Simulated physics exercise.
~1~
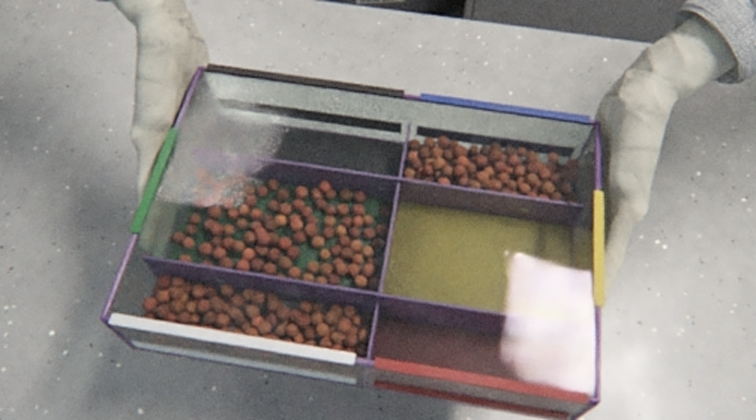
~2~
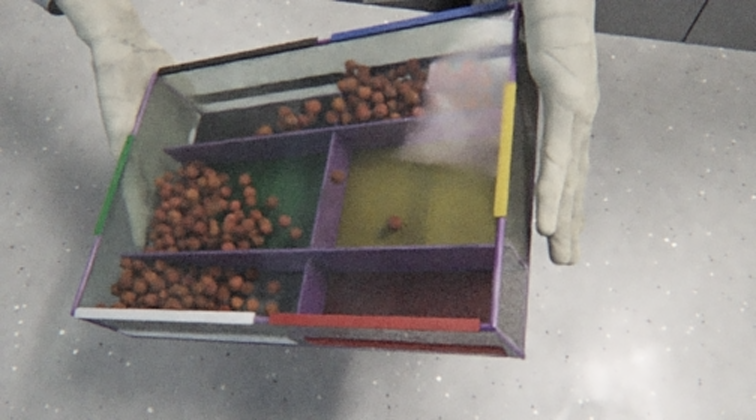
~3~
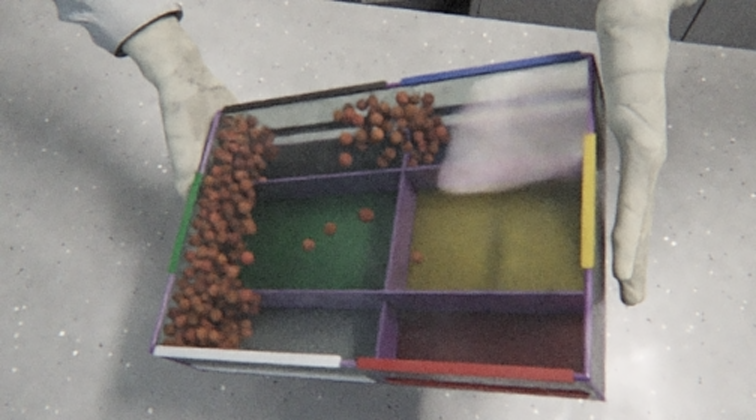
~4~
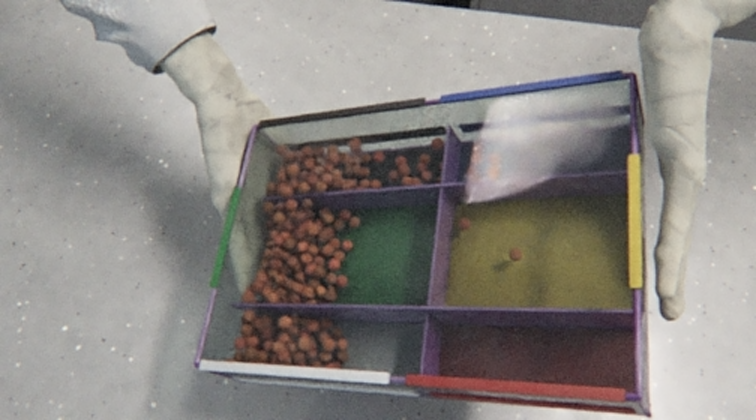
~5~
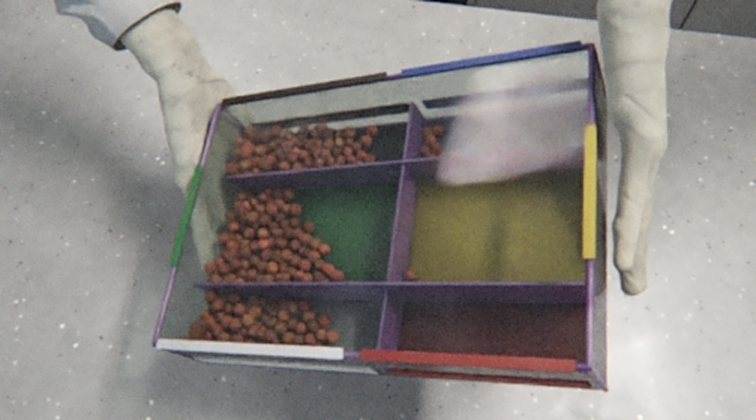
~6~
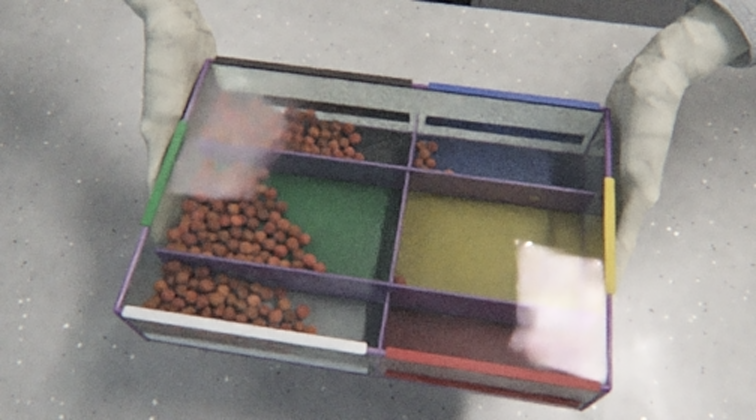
A worker's pale gloved hands hold a clear-lidded box above a speckled grey table, seen from above at an angle. Purple partitions split it into six compartments, edged black and blue at the back, green and yellow in the middle, white and red in front. Reddish-brown clay pellets first lie in the blue, green and white sections. The box tilts and is shaken, and pellets tumble leftward, some piling against the left wall. It then comes back level, with pellets resting mostly in the white, green and black sections, a few in blue, and yellow and red nearly empty.
